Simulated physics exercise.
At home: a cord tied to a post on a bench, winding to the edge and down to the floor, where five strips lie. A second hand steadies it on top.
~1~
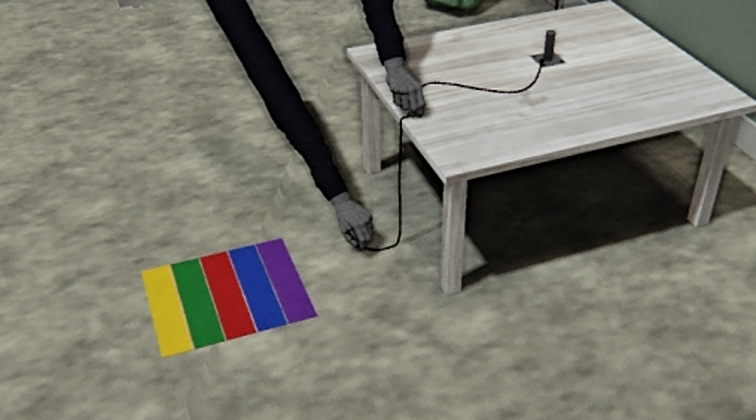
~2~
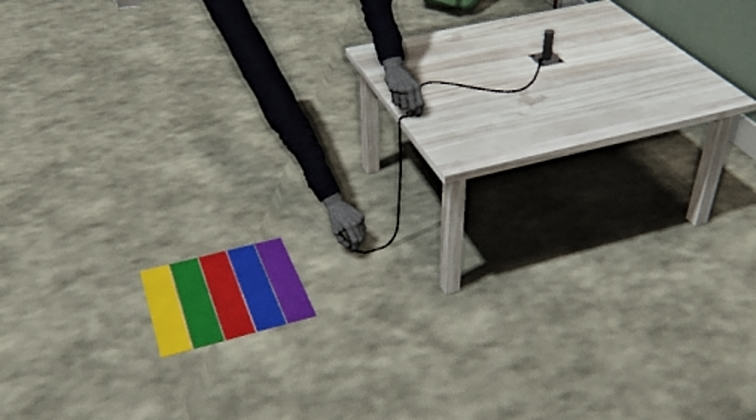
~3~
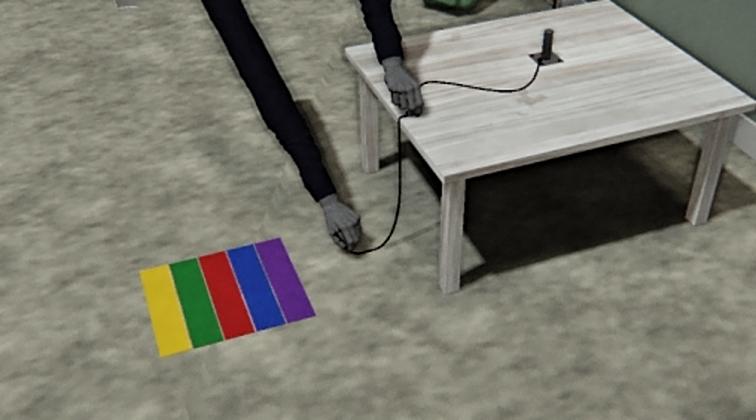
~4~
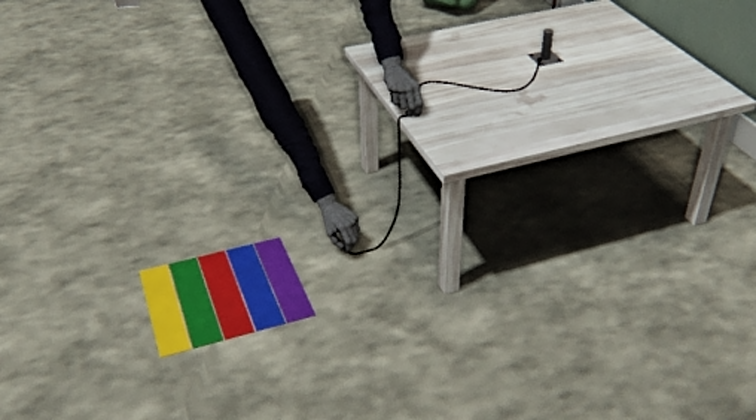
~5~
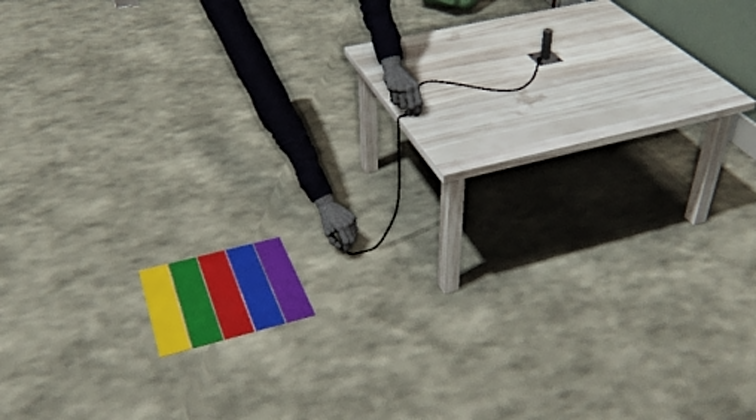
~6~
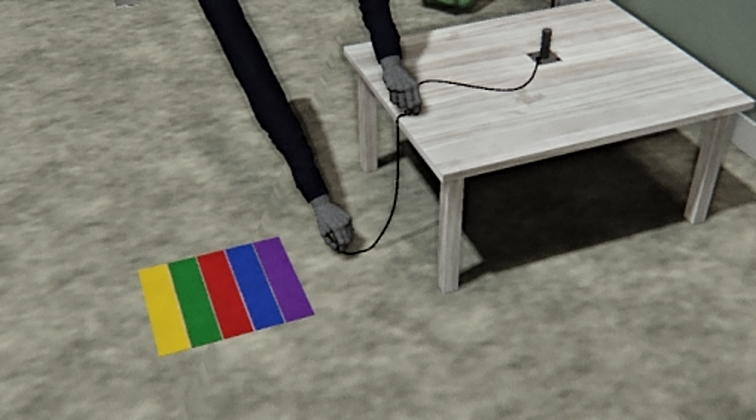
A hand holding a black cord's end near the floor moves slightly left toward coloured strips.
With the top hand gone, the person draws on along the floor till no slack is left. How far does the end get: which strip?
The end stops over the green strip.
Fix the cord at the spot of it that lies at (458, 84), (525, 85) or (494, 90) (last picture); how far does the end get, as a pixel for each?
Near (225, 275), (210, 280) and (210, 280).
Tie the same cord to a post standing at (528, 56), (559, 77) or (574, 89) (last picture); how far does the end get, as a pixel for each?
The places are (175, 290), (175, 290) and (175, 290).
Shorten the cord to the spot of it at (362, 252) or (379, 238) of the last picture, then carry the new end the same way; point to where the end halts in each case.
About (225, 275) and (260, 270).
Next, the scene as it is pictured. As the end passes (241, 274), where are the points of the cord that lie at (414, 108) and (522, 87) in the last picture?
At (383, 144), then (493, 78).
Soon after, end near (241, 274); over blue.
After that, end near (207, 282); over red.
At the stop, end near (188, 287); over green. It gets as far as the green strip.
